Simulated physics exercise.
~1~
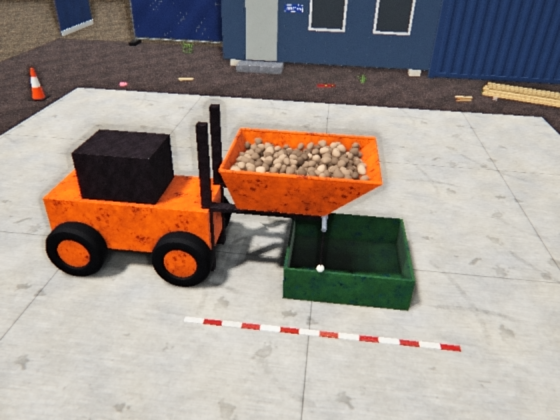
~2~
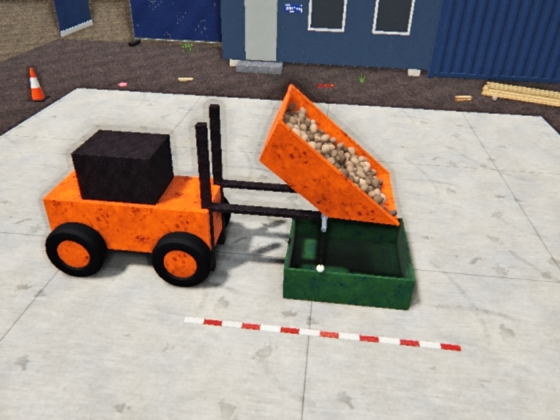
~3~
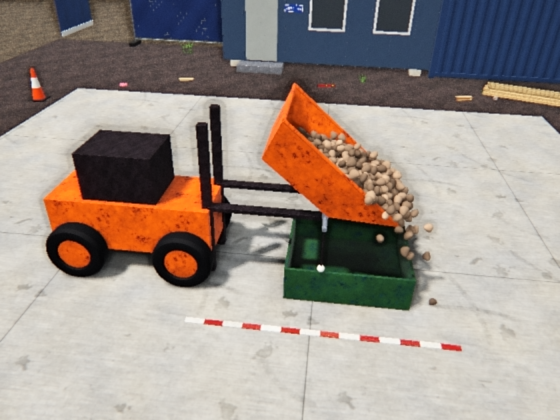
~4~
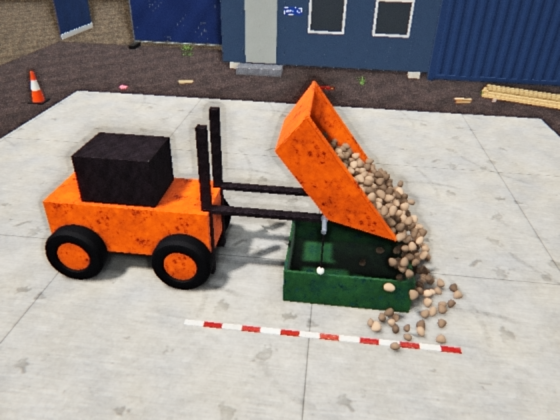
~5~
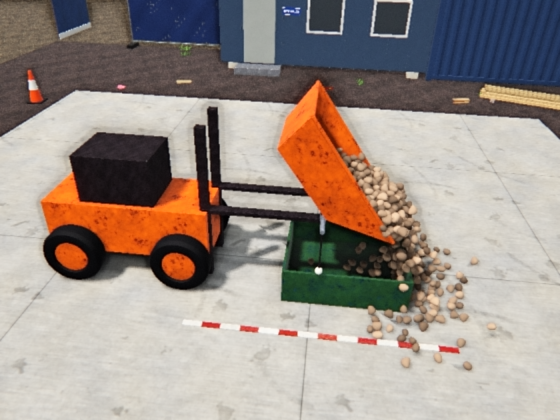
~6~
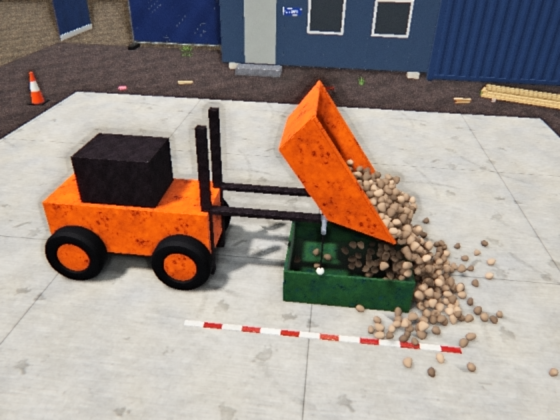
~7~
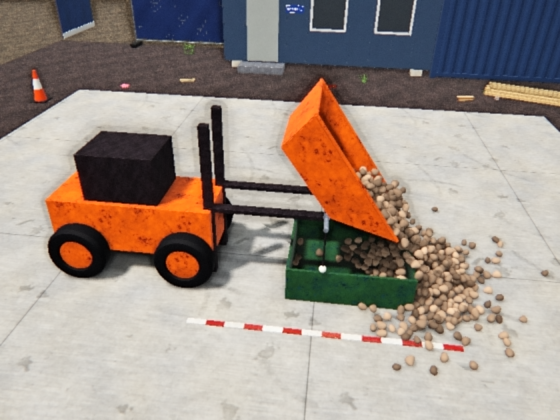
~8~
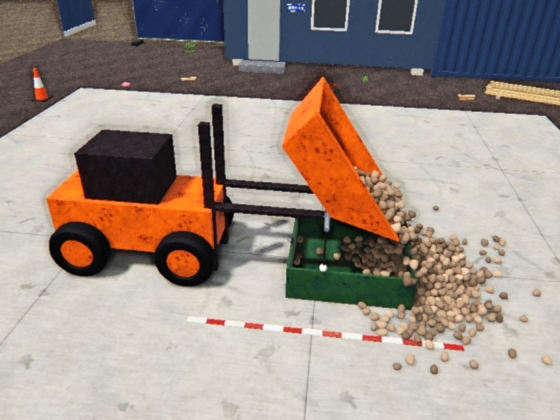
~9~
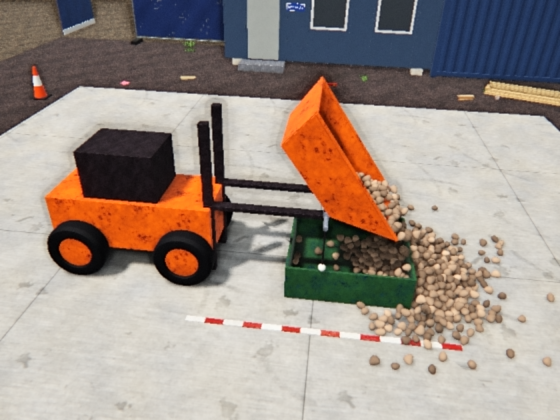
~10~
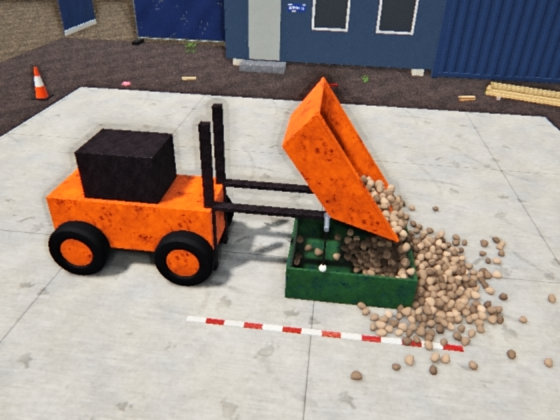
At the start, an orange forklift on a concrete yard holds a level orange skip full of brown and grey cobbles above a green bin, with a red and white striped staff lying in front. The skip tips steeply down to the right, and the stones begin sliding over its lower edge. As it tilts a little further and stops, they pour into the bin and over its right side. The heap spreads across the ground and over the end of the staff. Finally, the skip stays tilted with some stones inside, the bin is partly filled, and roughly half the load lies outside.
